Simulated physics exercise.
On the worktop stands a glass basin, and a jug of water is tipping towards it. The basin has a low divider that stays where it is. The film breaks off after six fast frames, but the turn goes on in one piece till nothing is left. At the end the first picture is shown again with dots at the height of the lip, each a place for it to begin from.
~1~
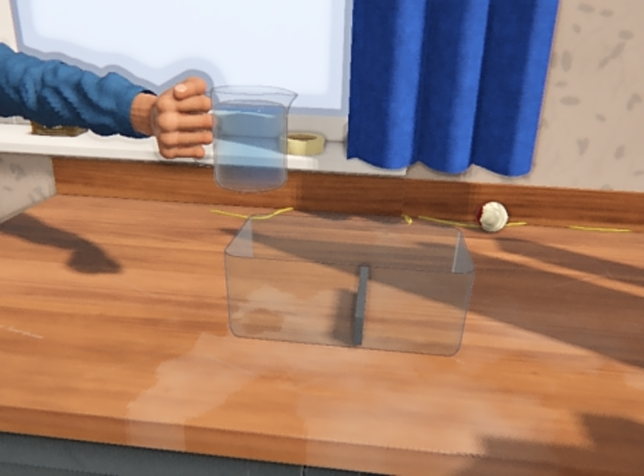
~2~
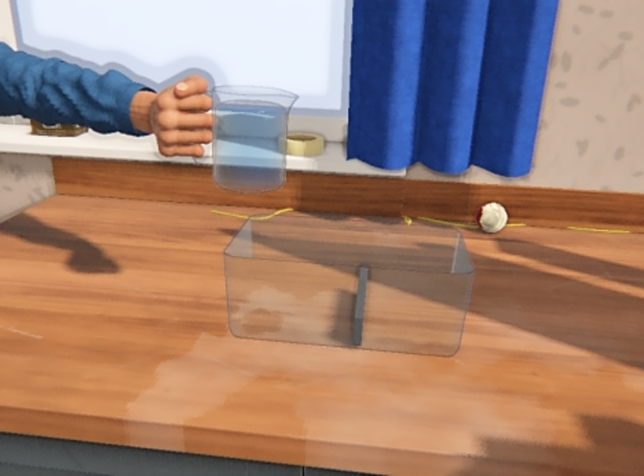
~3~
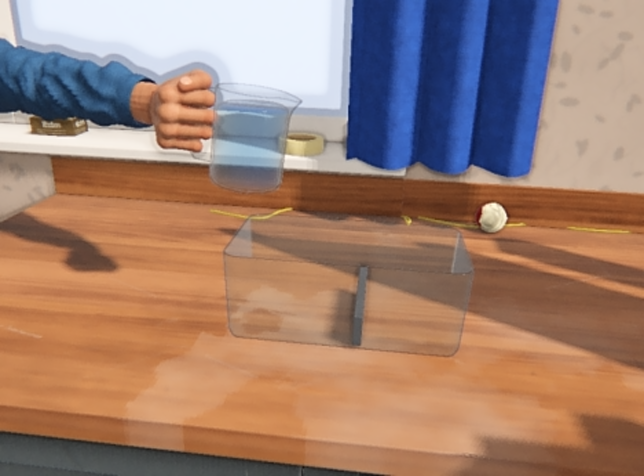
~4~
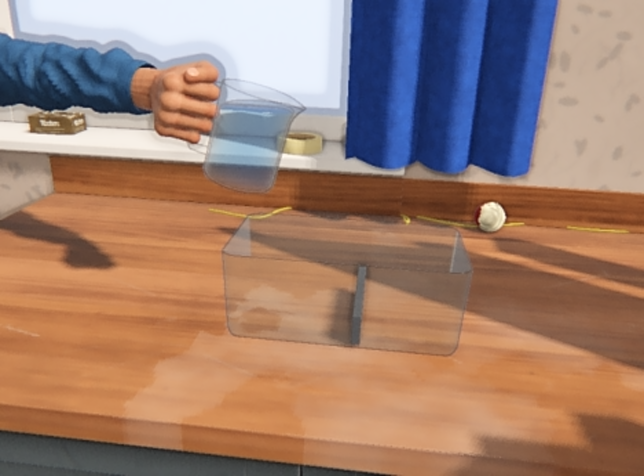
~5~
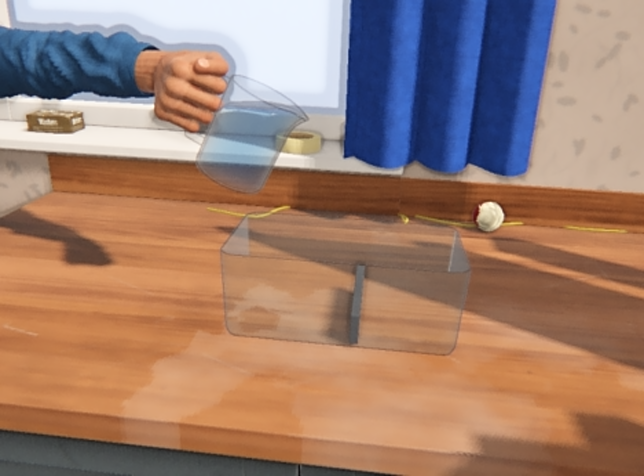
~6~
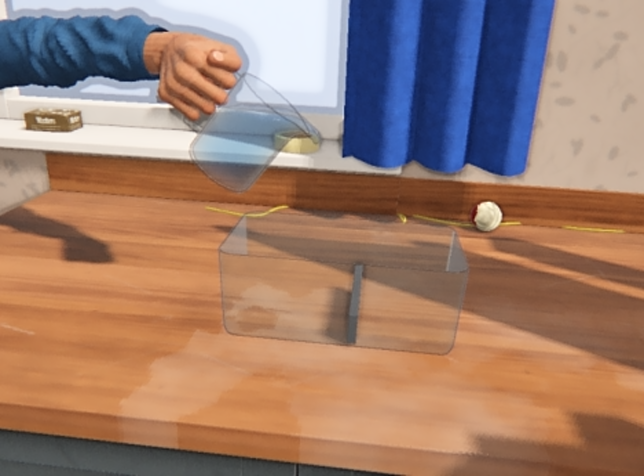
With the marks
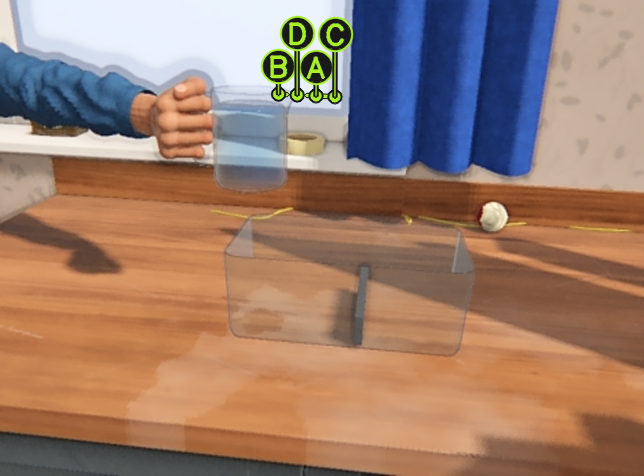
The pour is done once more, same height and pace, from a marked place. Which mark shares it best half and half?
Place A does it best.
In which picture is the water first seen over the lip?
In picture 6.
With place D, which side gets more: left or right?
The left side.
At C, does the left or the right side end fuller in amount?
The right one.
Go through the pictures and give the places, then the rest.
Upright, lip at (296, 94); basin from (230, 332) to (459, 353); top of the wall at (362, 289); nothing has left yet, in the first frame.
Upright, lip at (297, 97); nothing has left yet, in the second frame.
Tipped about 7°, lip at (301, 101); nothing has left yet, in the third frame.
Tipped about 15°, lip at (305, 108); nothing has left yet, in the fourth frame.
Tipped about 25°, lip at (308, 119); nothing has left yet, in the fifth frame.
Tipped about 38°, lip at (308, 132); water is over the lip, down to (315, 141), in the sixth frame.
In lime, A at (315, 95); B at (278, 94); C at (334, 96); D at (297, 95).
With A, about 42 % ends left of the wall and 57 % right of it.
With B, about 90 % ends left of the wall and 6 % right of it; 4 % is lost outside.
With C, about 14 % ends left of the wall and 84 % right of it.
With D, about 81 % ends left of the wall and 16 % right of it.
